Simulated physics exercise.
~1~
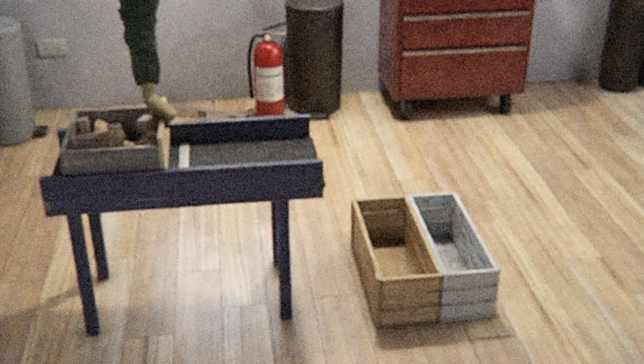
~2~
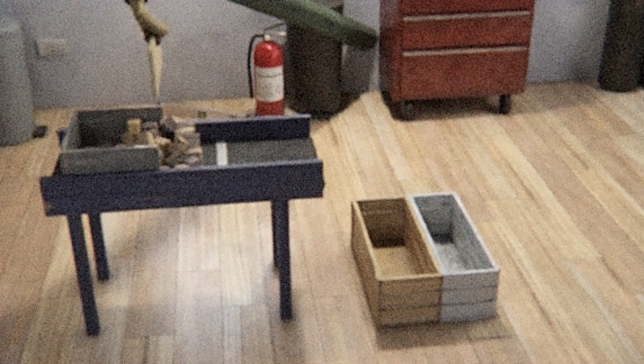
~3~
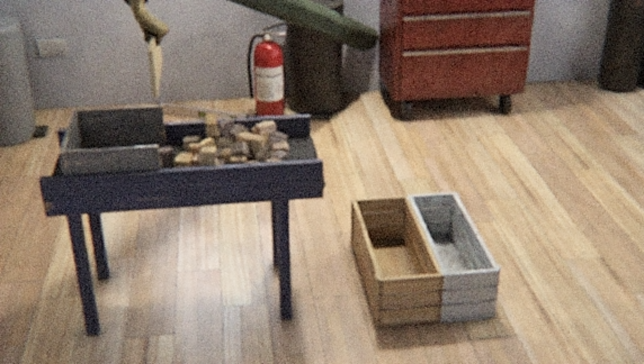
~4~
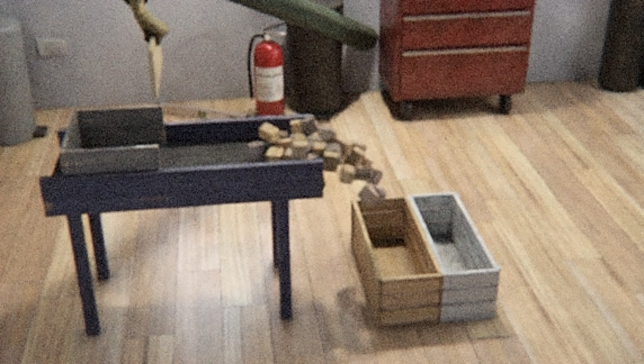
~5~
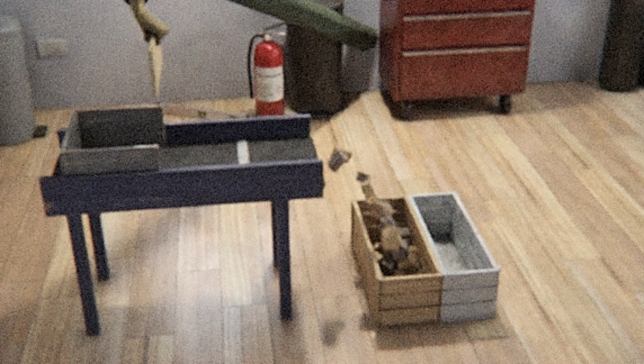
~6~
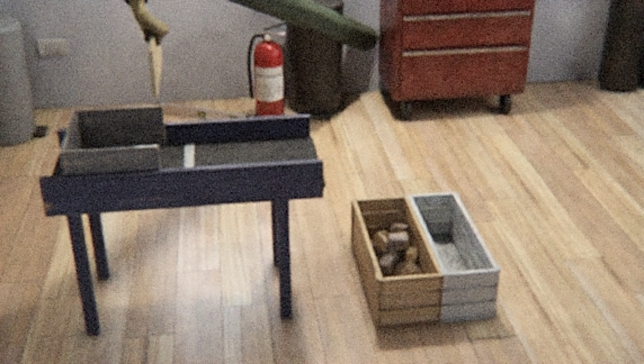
A heap of loose timber offcuts sits in a grey pen at the left end of a dark blue belt table, seen from a fixed, slightly raised view of a workshop with a plank floor, a red fire extinguisher and a red tool chest behind. A greenish arm above lifts the gate out of the pen's side. The belt carries the offcuts rightward in a spreading pile, leaving the pen empty. They tumble off the right end and drop towards a brown wooden box, with a white tub beside it. Finally the offcuts lie in the wooden box, and the tub looks empty.
